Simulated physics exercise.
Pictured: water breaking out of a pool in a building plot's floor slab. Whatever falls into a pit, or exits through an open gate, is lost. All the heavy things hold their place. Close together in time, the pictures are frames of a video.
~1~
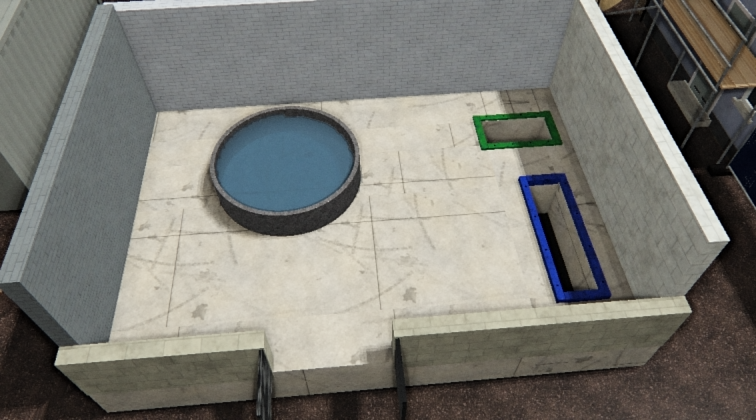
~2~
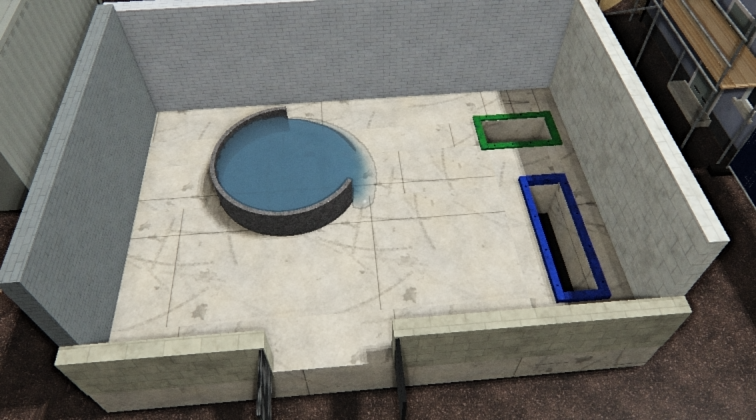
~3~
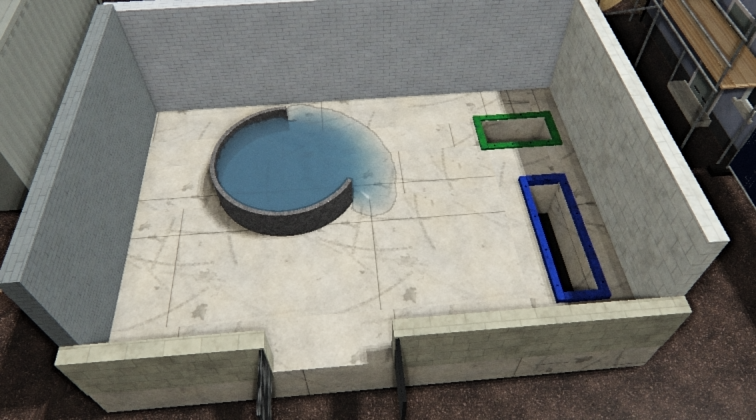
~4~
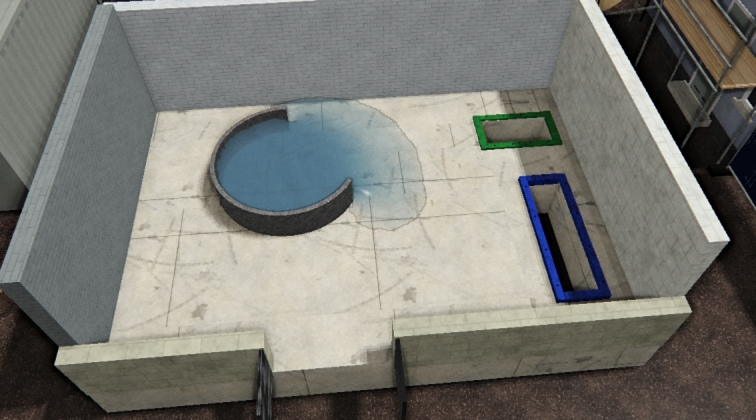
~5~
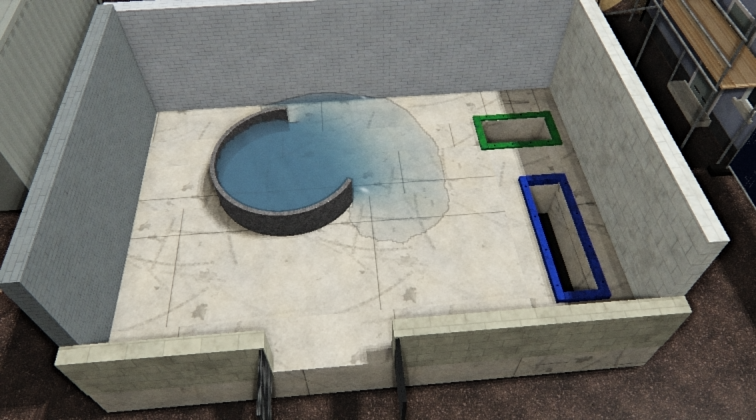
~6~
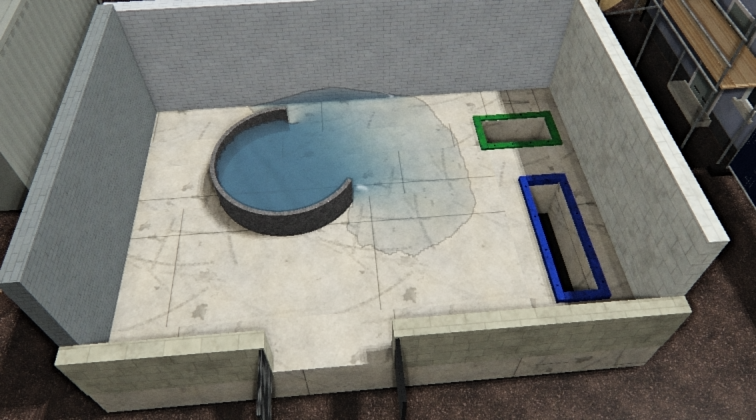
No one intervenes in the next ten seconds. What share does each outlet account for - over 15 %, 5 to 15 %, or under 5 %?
The gate will capture a light share below five per cent, the green pit will capture a heavy share beyond fifteen per cent, the blue pit will capture a light share below five per cent.
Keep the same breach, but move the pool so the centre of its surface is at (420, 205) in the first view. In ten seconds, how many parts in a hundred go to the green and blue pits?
I'd guess green takes near 30 % and blue near 15 %.
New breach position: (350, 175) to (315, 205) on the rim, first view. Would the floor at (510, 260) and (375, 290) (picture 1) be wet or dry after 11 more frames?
In order, I'd call them drenched and drenched.
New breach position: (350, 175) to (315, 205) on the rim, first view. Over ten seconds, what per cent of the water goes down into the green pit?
In percent, green takes 4.
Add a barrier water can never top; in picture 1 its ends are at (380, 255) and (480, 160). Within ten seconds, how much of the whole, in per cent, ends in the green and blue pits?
Green 35 %, blue 0 %.
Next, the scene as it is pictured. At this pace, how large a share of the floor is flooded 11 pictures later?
Estimate: Near 45 %.
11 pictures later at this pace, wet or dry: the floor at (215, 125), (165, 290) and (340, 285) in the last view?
Taking them in the order given: Swamped, then spared, then spared.
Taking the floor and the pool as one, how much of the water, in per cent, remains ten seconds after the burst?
I make it 68 per cent.
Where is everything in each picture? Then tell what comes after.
In the first picture, still water in the round pool at (286, 160).
In the second picture, the front is at (362, 205), out from the gap at (345, 145).
In the third picture, water pours out at (345, 146) and has run to a hidden place.
In the fourth picture, water pours out at (345, 147) and has run to (408, 216).
In the fifth picture, the front is at (428, 221), out from the gap at (345, 147).
In the sixth picture, water pours out at (345, 147) and has run to (464, 212).
A moment on, water covers 35 % of the floor; the gate 0 %, the green pit 0 %, the blue pit 0 %.
Next, water covers 45 % of the floor; the gate 0 %, the green pit 3 %, the blue pit 0 %.
Then, water covers 50 % of the floor; the gate 0 %, the green pit 13 %, the blue pit 1 %.
Later, water covers 65 % of the floor; the gate 0 %, the green pit 26 %, the blue pit 2 %.
In the end, water covers 95 % of the floor; the gate 2 %, the green pit 29 %, the blue pit 2 %.
